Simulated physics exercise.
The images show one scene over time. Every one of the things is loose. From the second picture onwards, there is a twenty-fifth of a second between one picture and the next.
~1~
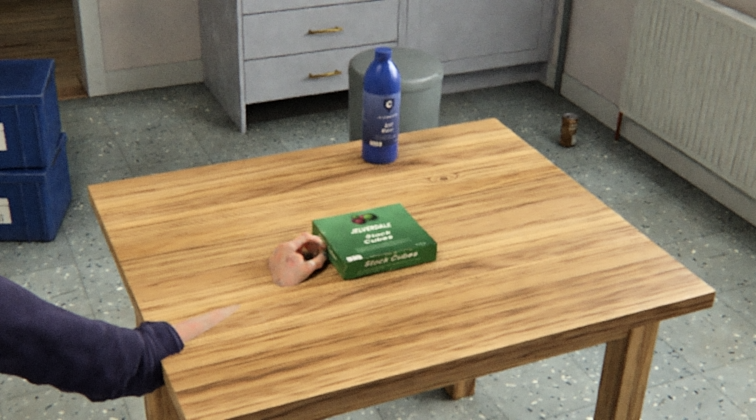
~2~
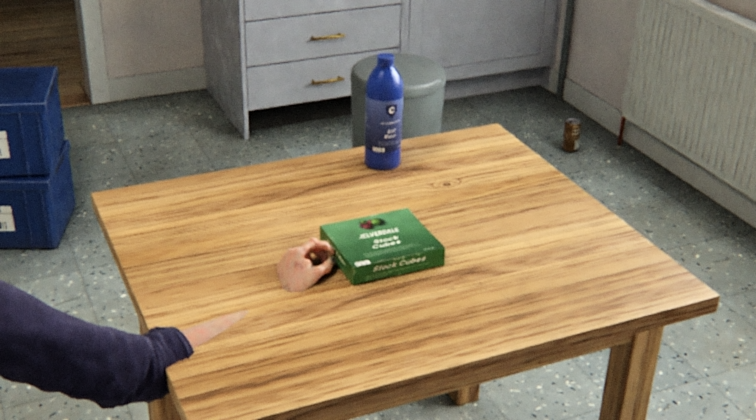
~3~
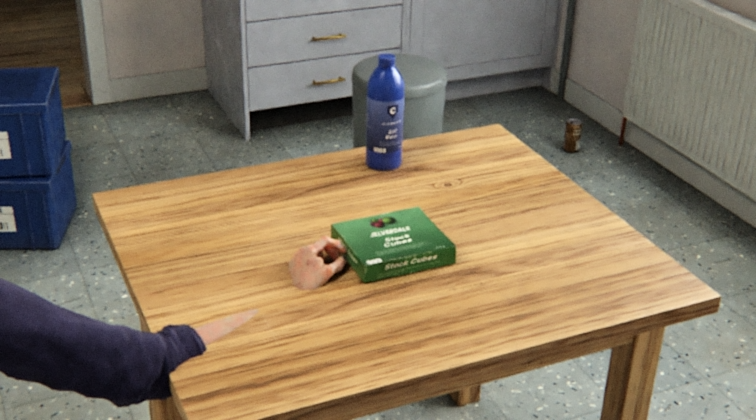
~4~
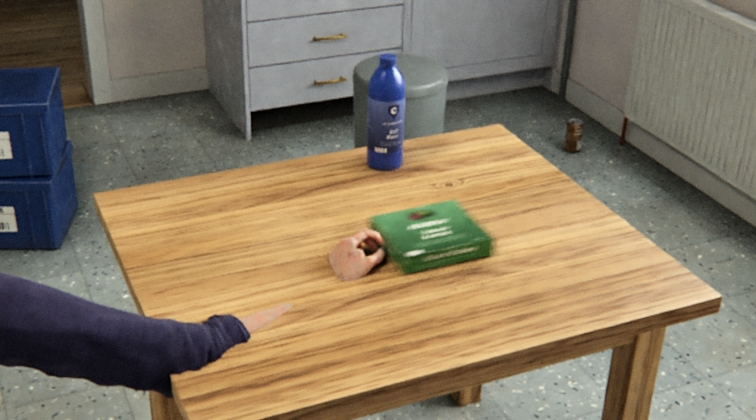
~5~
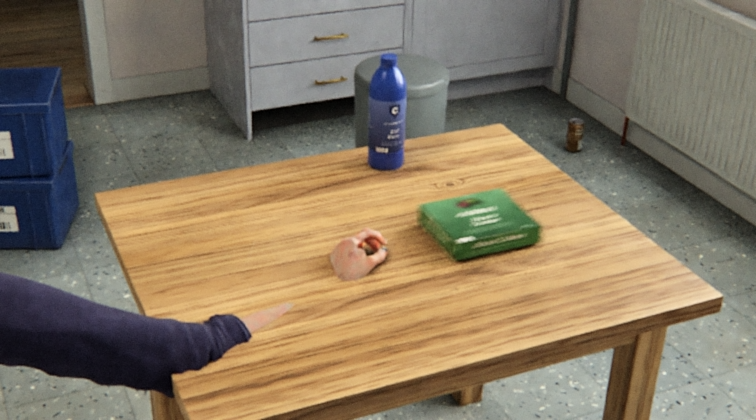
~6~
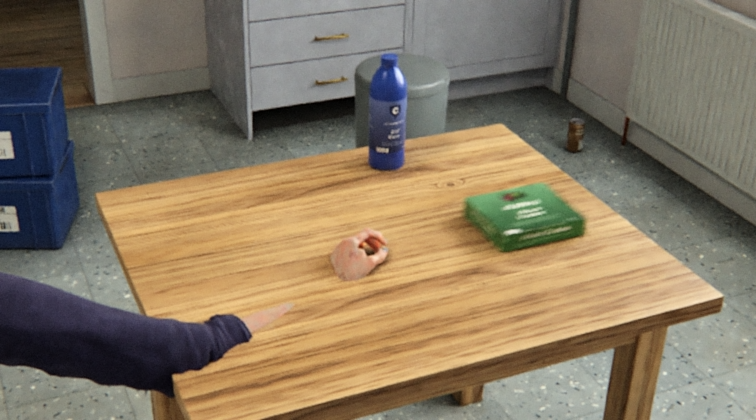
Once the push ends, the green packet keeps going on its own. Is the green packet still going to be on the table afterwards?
Takes a fall.
Then, 0.20 s after the last picture, green packet now off the table.
Then, 0.40 s after the last picture, things are still on the move.
Then, 0.60 s after the last picture, as before.
By the end, off the table, green packet.
